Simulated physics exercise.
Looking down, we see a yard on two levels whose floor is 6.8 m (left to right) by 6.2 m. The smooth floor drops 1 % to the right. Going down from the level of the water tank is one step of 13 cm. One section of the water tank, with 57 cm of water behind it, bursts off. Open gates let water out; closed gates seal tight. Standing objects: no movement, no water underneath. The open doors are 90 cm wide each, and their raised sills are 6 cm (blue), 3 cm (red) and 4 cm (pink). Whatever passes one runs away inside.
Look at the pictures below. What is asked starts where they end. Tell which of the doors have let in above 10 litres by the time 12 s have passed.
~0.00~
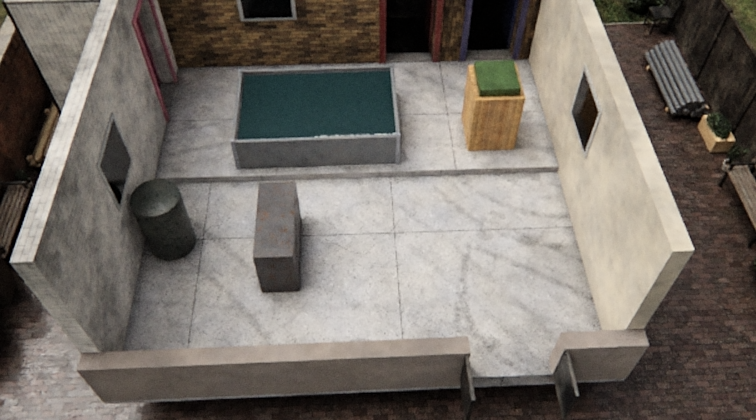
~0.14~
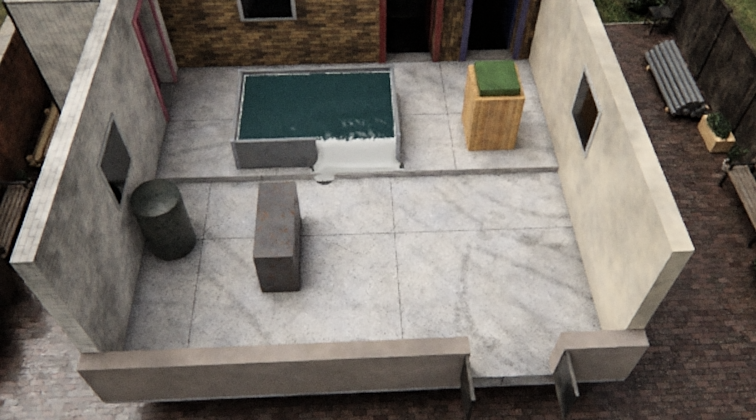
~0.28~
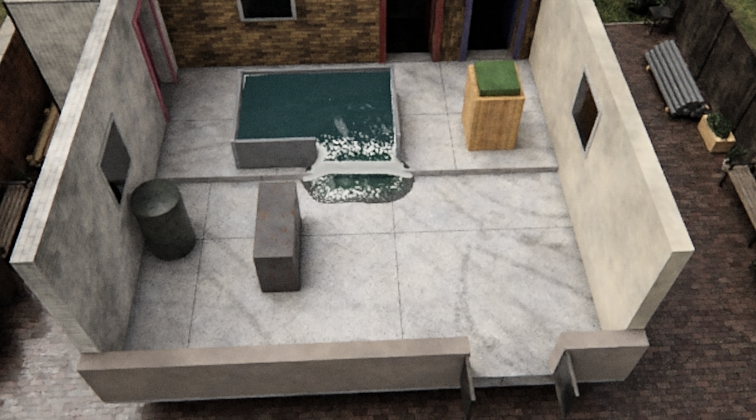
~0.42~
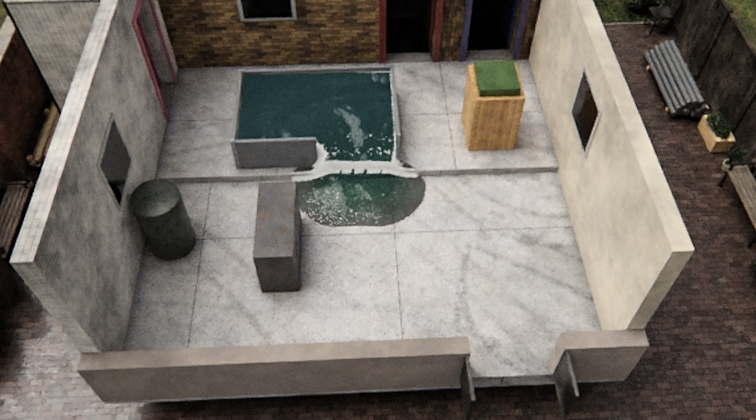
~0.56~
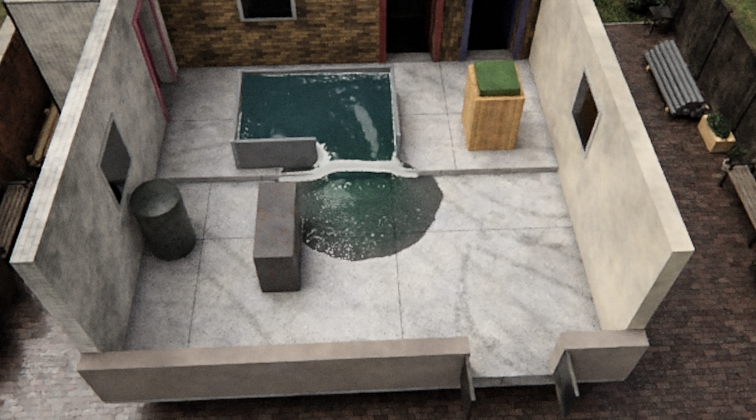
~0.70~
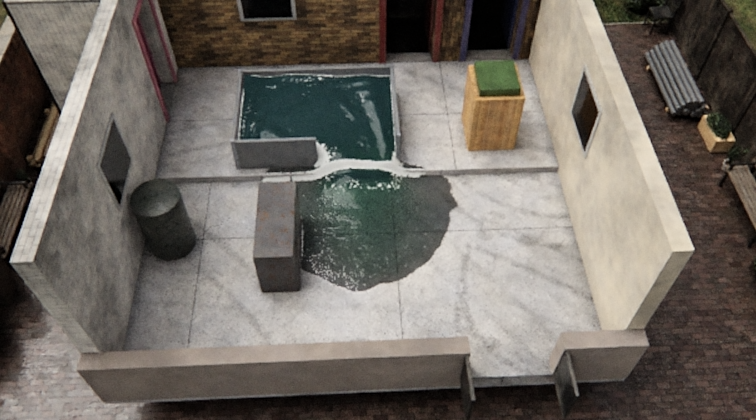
The water let in: At the blue door it stays below the limit; at the red door it stays below the limit; at the pink door it stays below the limit.
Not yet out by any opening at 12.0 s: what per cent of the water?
Still there: Roughly 78 %.
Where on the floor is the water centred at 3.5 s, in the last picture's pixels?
Around (361, 225).
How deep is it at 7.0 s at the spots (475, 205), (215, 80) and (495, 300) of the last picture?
Depths: About 7, 0 and 7 centimetres.
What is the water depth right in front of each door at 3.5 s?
Depths (cm): Blue = 0; red = 0; pink = 0.
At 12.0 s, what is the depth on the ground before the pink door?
Roughly 0.0 centimetres.
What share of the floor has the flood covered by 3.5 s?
I'd guess around 45 %.
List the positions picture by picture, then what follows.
In the first frame, the water tank at (317, 105) is whole and still, 57 cm deep.
In the second frame, the front is at (398, 170), 0.7 m from the gap at (357, 156); 0.2 m2 of floor is under water; 57 cm left at the back of the water tank.
In the third frame, water pours out at (357, 157) and has run 0.9 m, to (403, 191); deepest outside 26 cm, 57 cm at the water tank's back.
In the fourth frame, water pours out at (357, 157) and has run 1.2 m, to (402, 214); deepest outside 28 cm, 57 cm at the water tank's back.
In the fifth frame, the front is at (354, 256), 1.8 m from the gap at (357, 157); 3.2 m2 of floor is under water; 52 cm left at the back of the water tank.
In the sixth frame, the front is at (355, 286), 2.4 m from the gap at (357, 156); 4.4 m2 of floor is under water; 47 cm left at the back of the water tank.
After 1.4 s water covers 25 % of the floor and is deepest (30 cm) near (373, 171); blue door not reached, red door not reached, pink door not reached.
After 2.2 s water covers 40 % of the floor and is deepest (31 cm) near (331, 366); blue door not reached, red door not reached, pink door not reached.
After 3.5 s water covers 45 % of the floor and is deepest (30 cm) near (604, 355); blue door not reached, red door not reached, pink door not reached.
After 7.0 s water covers 65 % of the floor and is deepest (16 cm) near (545, 179); blue door not reached, red door not reached, pink door not reached.
After 12.0 s water covers 60 % of the floor and is deepest (10 cm) near (565, 357); blue door not reached, red door not reached, pink door not reached.
